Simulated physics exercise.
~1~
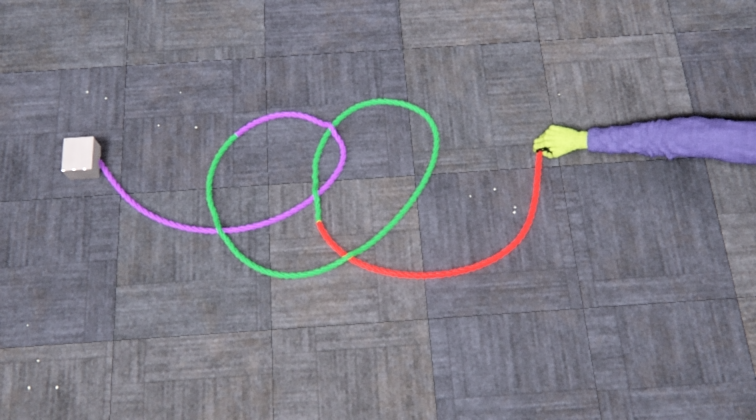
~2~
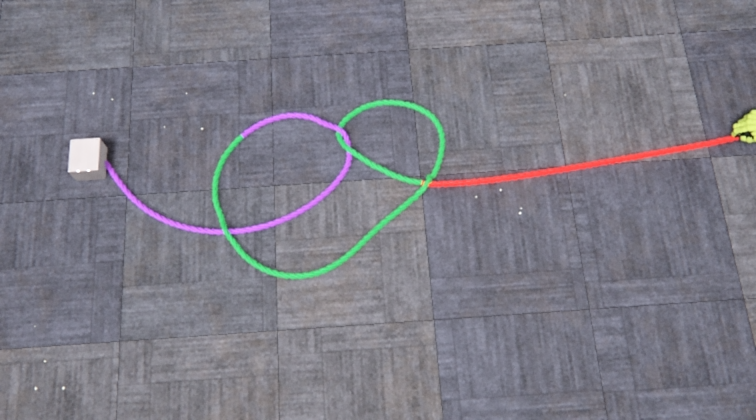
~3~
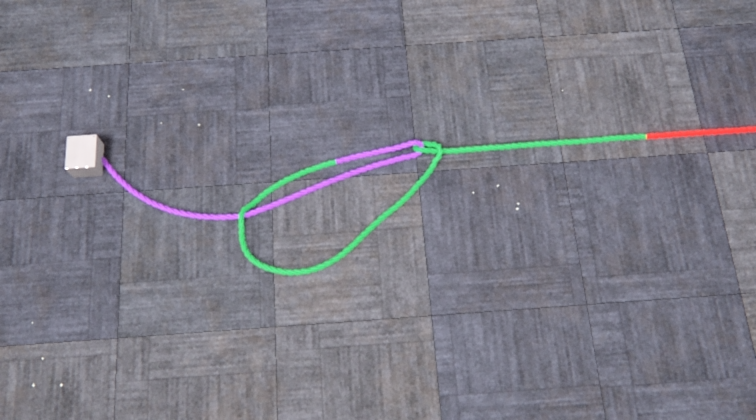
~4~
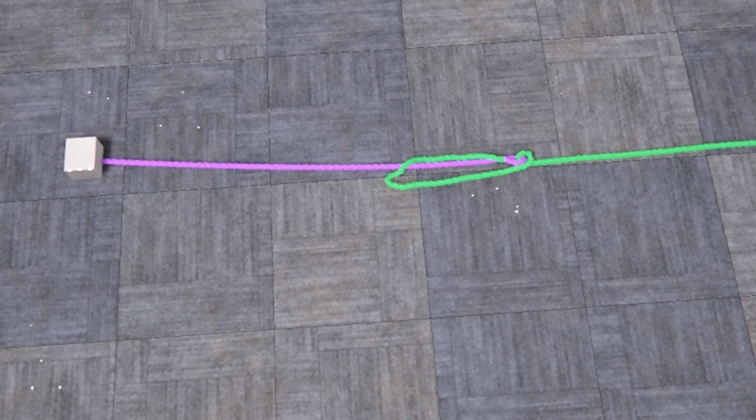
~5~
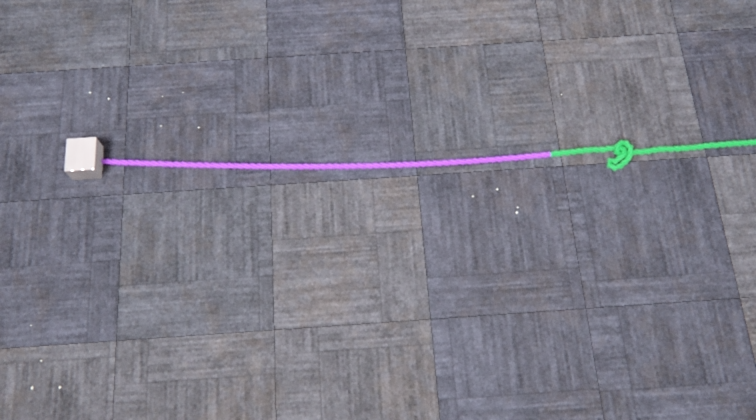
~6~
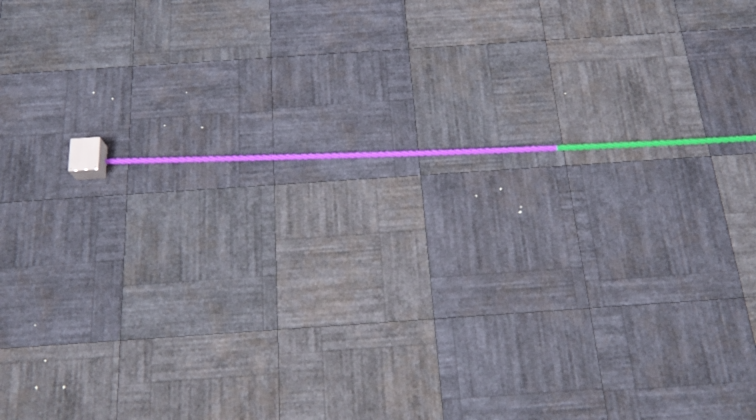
A gloved hand pulls the looped rope right until its small knot vanishes, leaving it straight.
